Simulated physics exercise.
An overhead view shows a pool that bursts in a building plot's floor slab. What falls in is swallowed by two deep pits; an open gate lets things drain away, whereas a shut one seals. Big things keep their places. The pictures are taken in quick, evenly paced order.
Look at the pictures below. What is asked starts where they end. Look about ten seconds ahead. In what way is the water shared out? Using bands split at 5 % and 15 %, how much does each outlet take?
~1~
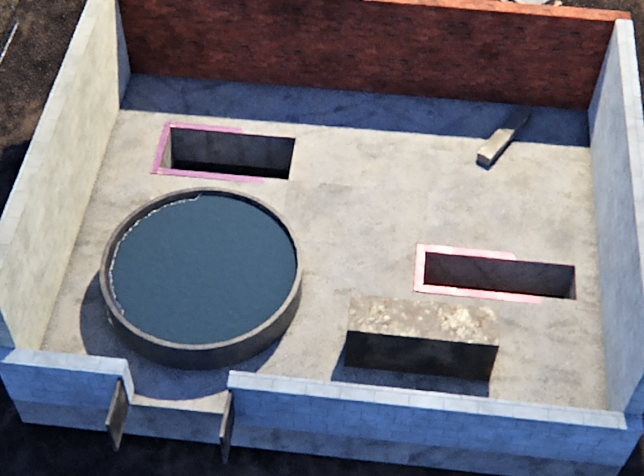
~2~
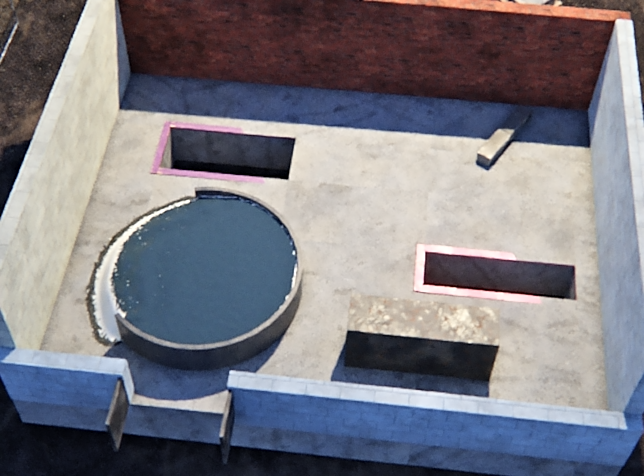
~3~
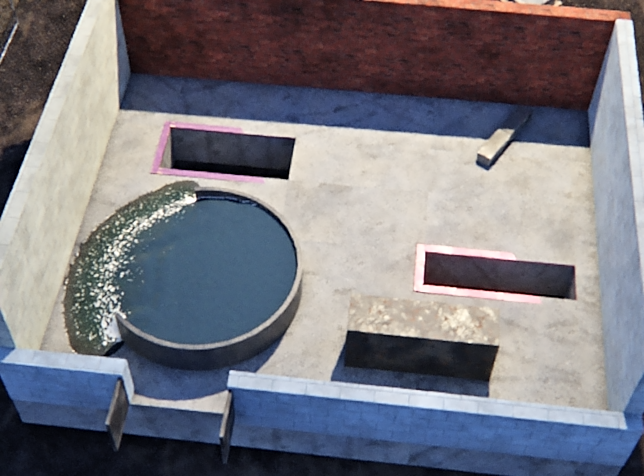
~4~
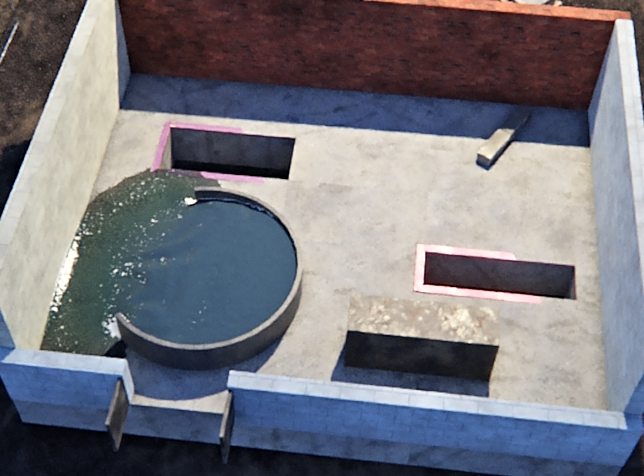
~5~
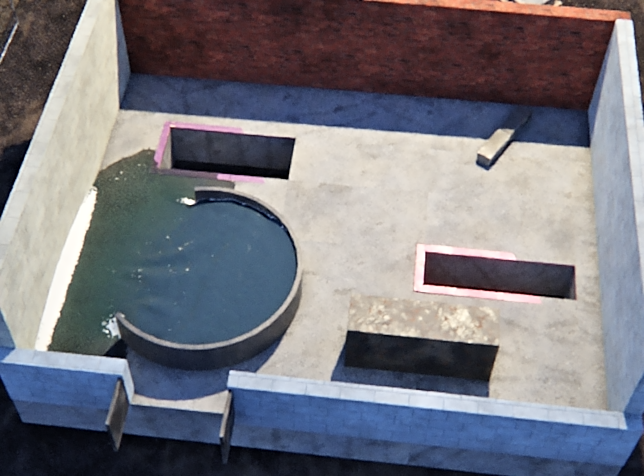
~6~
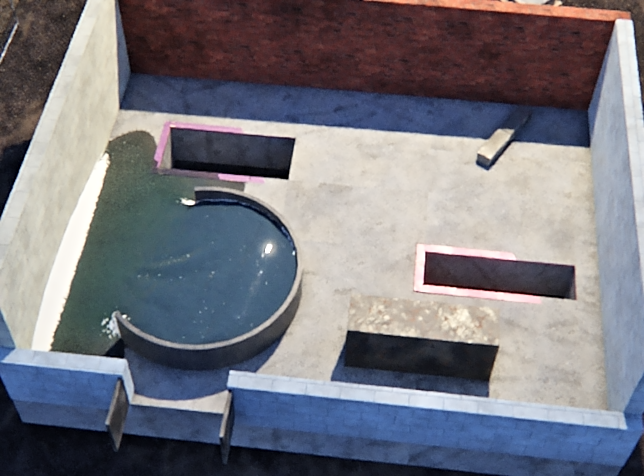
My prediction: The gate takes in a reasonable amount - five to fifteen per cent; the pink pit takes in a trifling amount - short of five per cent; the purple pit takes in a considerable amount - past fifteen per cent.
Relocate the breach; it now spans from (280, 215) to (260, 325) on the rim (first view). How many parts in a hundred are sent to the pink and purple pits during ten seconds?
The pink pit takes 45 per cent and the purple pit 2 per cent.
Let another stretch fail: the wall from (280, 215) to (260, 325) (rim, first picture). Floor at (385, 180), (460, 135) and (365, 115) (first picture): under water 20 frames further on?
The first would be drenched, the second drenched and the third still unwetted.
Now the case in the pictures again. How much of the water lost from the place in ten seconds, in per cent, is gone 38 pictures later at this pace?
Approximately 65 in a hundred, I think.
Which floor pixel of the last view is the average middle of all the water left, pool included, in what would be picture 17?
Close to pixel (150, 255).
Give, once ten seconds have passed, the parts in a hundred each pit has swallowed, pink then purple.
Roughly 4 percent first, and 34 percent second.
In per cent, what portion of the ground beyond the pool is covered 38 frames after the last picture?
My estimate is roughly 60 percent.
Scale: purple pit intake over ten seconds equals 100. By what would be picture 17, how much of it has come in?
It would be roughly 10 percent of the ten-second total.
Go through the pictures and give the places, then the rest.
In the first picture, the round pool at (202, 266) is whole and still.
In the second picture, the front is at a hidden place, out from the gap at (120, 251).
In the third picture, water pours out at (121, 253) and has run to (90, 353).
In the fourth picture, the front is at a hidden place, out from the gap at (121, 254).
In the fifth picture, the front is at a hidden place, out from the gap at (121, 254).
In the sixth picture, the front is at (136, 136), out from the gap at (121, 254).
A moment on, water covers 15 % of the floor; the gate 0 %, the pink pit 0 %, the purple pit 2 %.
Next, water covers 25 % of the floor; the gate 0 %, the pink pit 0 %, the purple pit 3 %.
Then, water covers 40 % of the floor; the gate 4 %, the pink pit 0 %, the purple pit 10 %.
Later, water covers 60 % of the floor; the gate 9 %, the pink pit 0 %, the purple pit 23 %.
In the end, water covers 70 % of the floor; the gate 11 %, the pink pit 3 %, the purple pit 34 %.
